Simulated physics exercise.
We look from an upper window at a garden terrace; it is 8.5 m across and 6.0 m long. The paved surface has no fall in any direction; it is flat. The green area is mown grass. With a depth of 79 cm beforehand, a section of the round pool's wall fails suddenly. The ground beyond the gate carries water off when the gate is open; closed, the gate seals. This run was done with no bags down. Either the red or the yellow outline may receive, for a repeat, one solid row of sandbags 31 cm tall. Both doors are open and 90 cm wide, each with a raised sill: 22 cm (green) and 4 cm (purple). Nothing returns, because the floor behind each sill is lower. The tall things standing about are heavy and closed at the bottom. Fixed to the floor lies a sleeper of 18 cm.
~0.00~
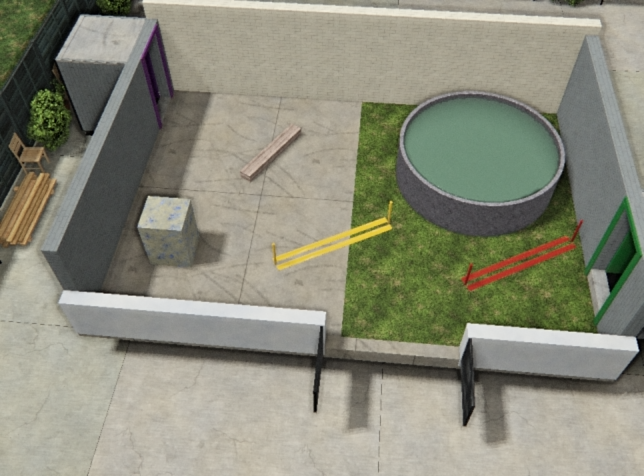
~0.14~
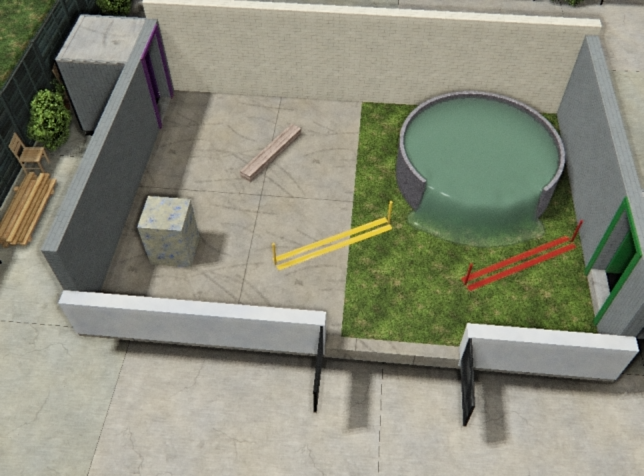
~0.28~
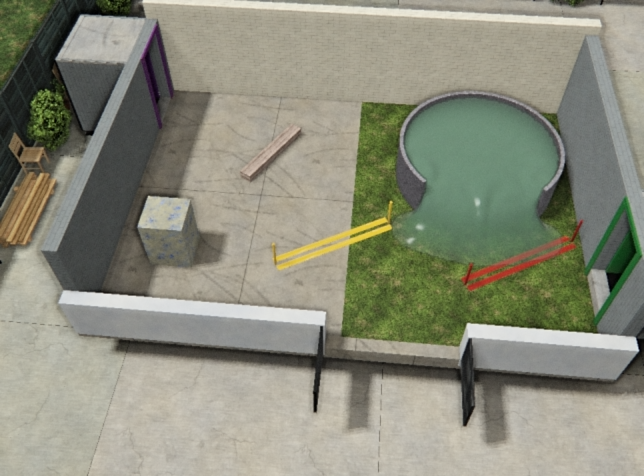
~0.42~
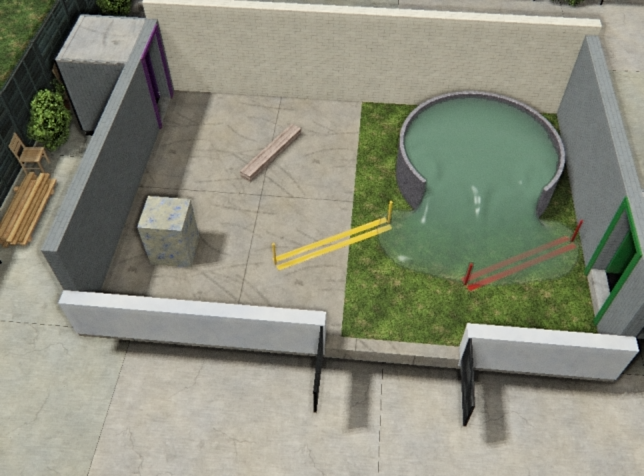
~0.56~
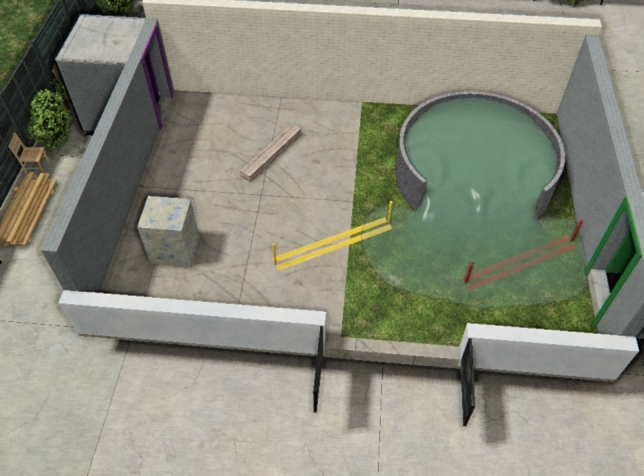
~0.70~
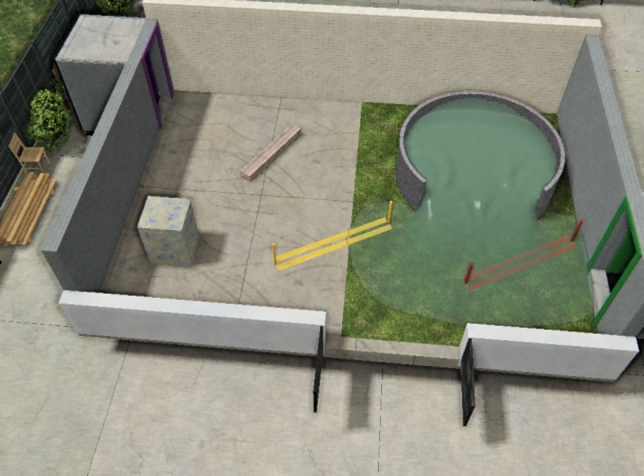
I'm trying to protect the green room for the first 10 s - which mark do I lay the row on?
Lay it on red.
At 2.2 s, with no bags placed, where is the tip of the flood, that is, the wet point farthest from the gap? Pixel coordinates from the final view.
The farthest wet point sits close to (228, 327).
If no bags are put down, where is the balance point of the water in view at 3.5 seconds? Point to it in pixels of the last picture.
I'd say somewhere about (468, 244).
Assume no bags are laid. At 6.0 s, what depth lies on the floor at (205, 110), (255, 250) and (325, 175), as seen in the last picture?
Roughly 0, 5 and 2 cm.
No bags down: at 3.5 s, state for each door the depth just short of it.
Green 30 cm, purple 0 cm.
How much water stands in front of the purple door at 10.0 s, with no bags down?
A ruler would show around 9.0 cm.
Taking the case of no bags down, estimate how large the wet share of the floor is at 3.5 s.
50 %.
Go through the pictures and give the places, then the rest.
The round pool at (481, 147) is whole and still, 79 cm deep, in the first frame.
The front is at (542, 228), 1.2 m from the gap at (479, 225); 0.5 m2 of floor is under water; 79 cm left at the back of the round pool, in the second frame.
Water pours out at (479, 225) and has run 1.5 m, to (397, 220); typically 13 cm deep outside, 79 cm at the round pool's back, in the third frame.
The front is at (381, 234), 1.8 m from the gap at (479, 227); 3.8 m2 of floor is under water; 79 cm left at the back of the round pool, in the fourth frame.
The front is at (367, 246), 2.1 m from the gap at (478, 227); 6.2 m2 of floor is under water; 79 cm left at the back of the round pool, in the fifth frame.
Water pours out at (478, 227) and has run 2.4 m, to (592, 310); typically 9 cm deep outside, 75 cm at the round pool's back, in the sixth frame.
After 1.4 s water covers 35 % of the floor and is deepest (48 cm) near (599, 348) in the run without bags; in at the green door, 0 L with no bags, 0 L with the row on red, 0 L on yellow.
After 2.2 s water covers 40 % of the floor and is deepest (52 cm) near (601, 358) in the run without bags; in at the green door, 6 L with no bags, 0 L with the row on red, 13 L on yellow.
After 3.5 s water covers 50 % of the floor and is deepest (30 cm) near (589, 293) in the run without bags; in at the green door, 93 L with no bags, 0 L with the row on red, 105 L on yellow.
After 6.0 s water covers 70 % of the floor and is deepest (20 cm) near (103, 316) in the run without bags; in at the green door, 109 L with no bags, 0 L with the row on red, 118 L on yellow.
After 10.0 s water covers 100 % of the floor and is deepest (12 cm) near (171, 100) in the run without bags; in at the green door, 109 L with no bags, 0 L with the row on red, 119 L on yellow.
